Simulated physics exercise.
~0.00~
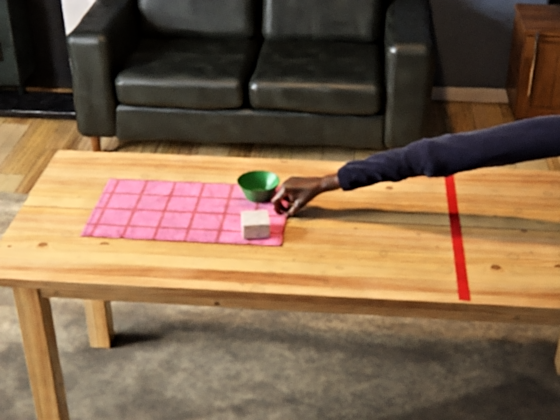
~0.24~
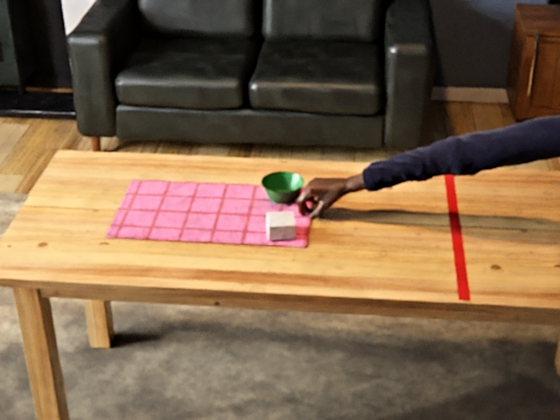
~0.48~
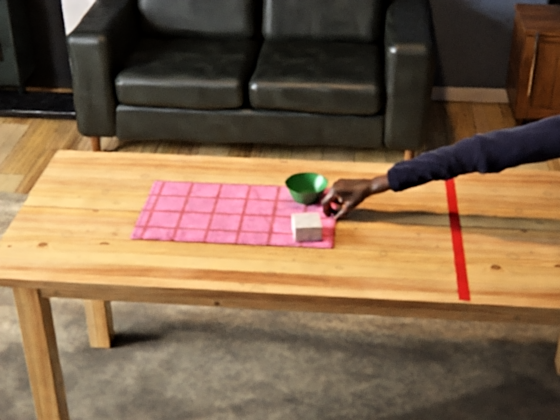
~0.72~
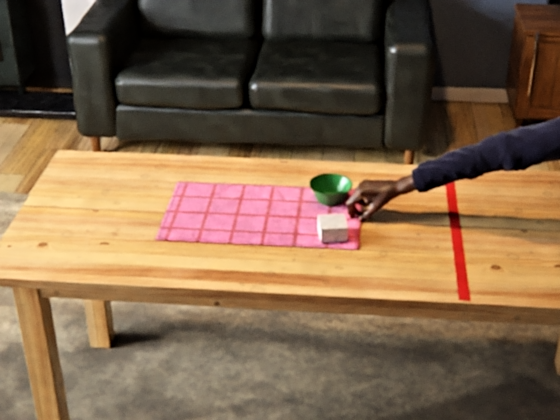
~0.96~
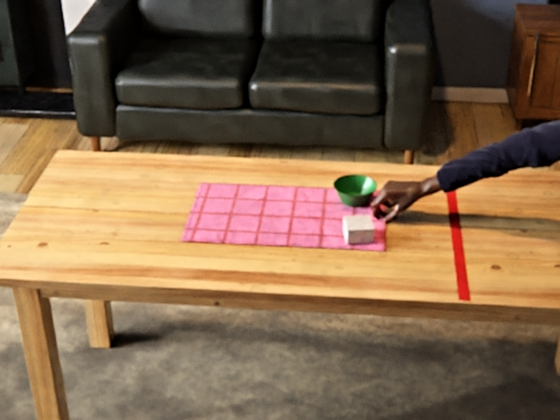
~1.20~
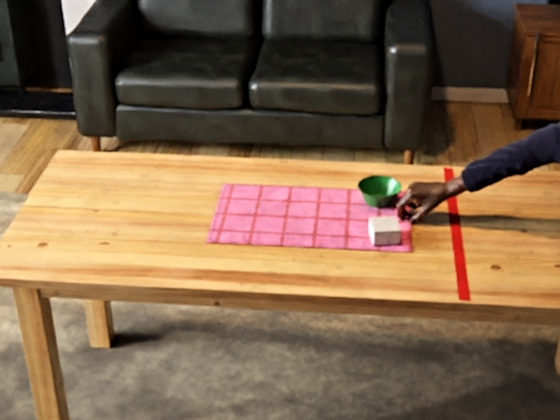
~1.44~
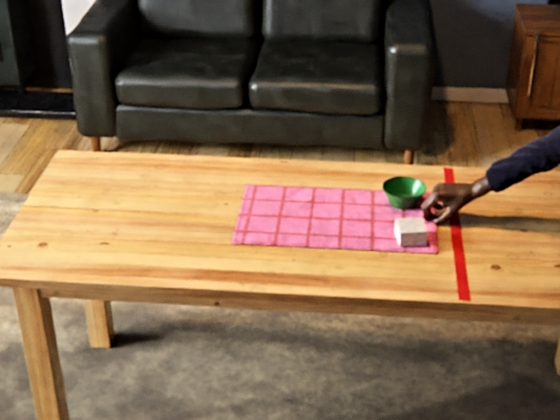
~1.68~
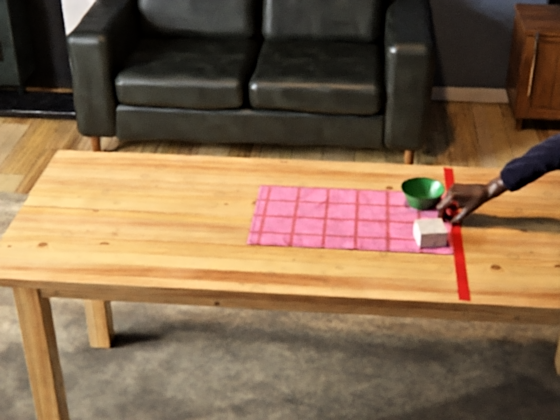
Pink table runner carrying a white block and green bowl sliding right, pulled by a hand until its hem reaches red tape.
